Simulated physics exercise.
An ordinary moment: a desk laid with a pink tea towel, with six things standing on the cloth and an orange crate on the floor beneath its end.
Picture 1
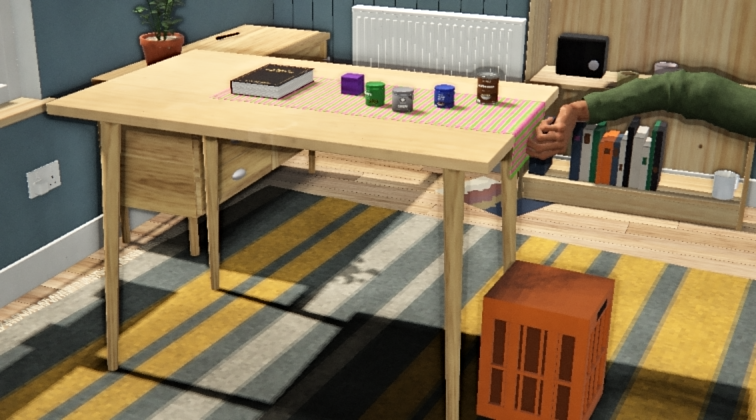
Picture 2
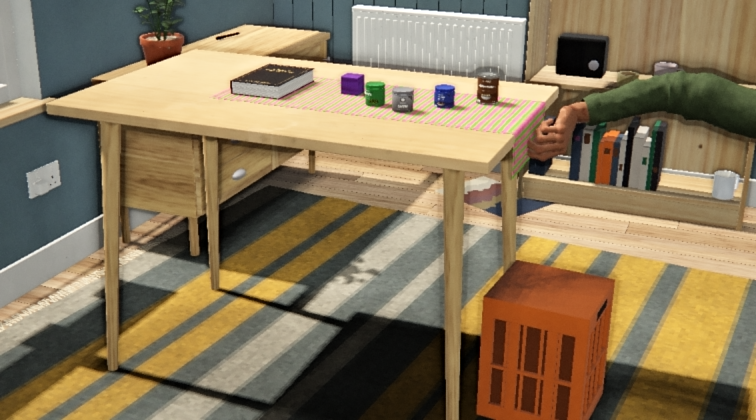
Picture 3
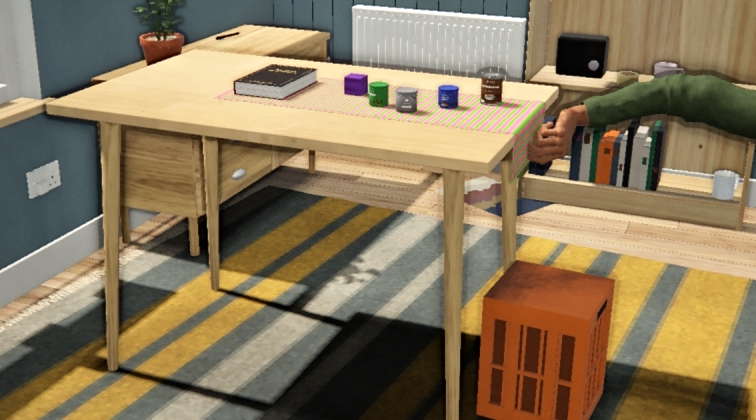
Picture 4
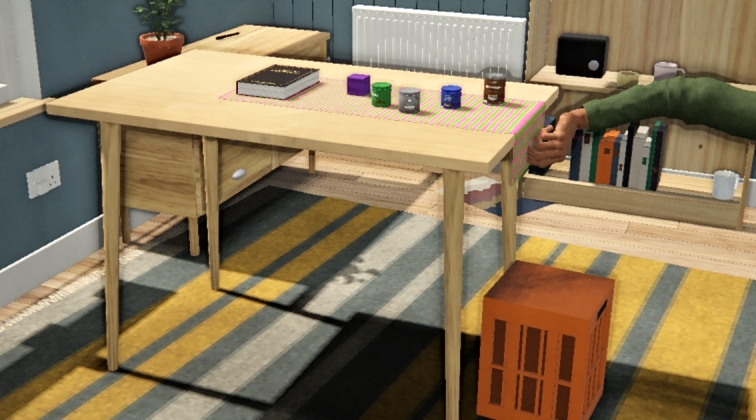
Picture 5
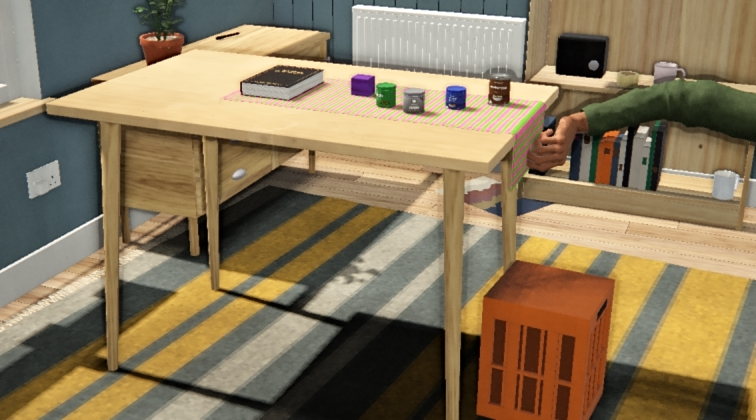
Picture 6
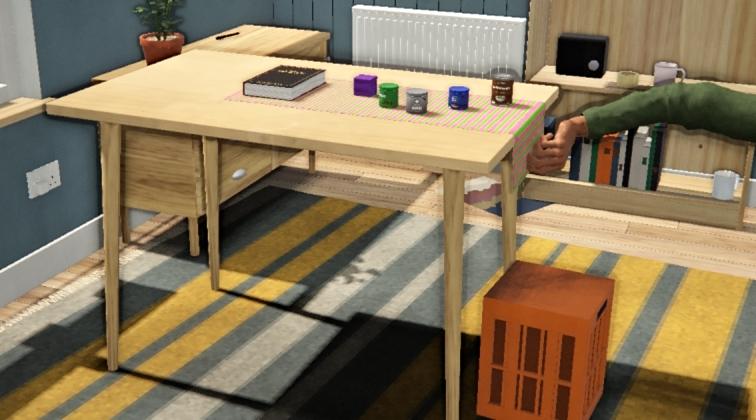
A pink cloth slid slowly to the right along a wooden table, carrying a book, a purple cube and four small pots and cans, while a hand gripped its edge above an orange crate.
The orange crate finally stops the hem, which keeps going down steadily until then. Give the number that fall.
The number is three.
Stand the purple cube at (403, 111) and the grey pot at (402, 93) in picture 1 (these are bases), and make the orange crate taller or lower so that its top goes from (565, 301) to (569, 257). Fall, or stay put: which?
The purple cube stays put, the grey pot stays put.
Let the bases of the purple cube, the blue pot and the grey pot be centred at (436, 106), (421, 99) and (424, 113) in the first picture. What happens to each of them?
So, the purple cube ends up down, the blue pot ends up down, the grey pot ends up down.
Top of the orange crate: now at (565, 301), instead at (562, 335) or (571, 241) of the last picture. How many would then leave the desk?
In that event, 4 and 1.
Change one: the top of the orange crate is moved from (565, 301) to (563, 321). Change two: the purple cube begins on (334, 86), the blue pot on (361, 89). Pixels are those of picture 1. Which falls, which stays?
Note: Purple cube kept on top; blue pot kept on top.
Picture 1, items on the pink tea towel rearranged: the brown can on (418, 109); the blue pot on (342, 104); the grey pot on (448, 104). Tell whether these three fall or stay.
The brown can tumbles off, the blue pot does not fall, the grey pot goes over.
Early on, hem near (526, 213); brown can gone.
Midway, hem near (524, 269); brown can and blue pot gone.
Finally, hem on the crate; brown can, blue pot and grey pot gone. It carries off three.
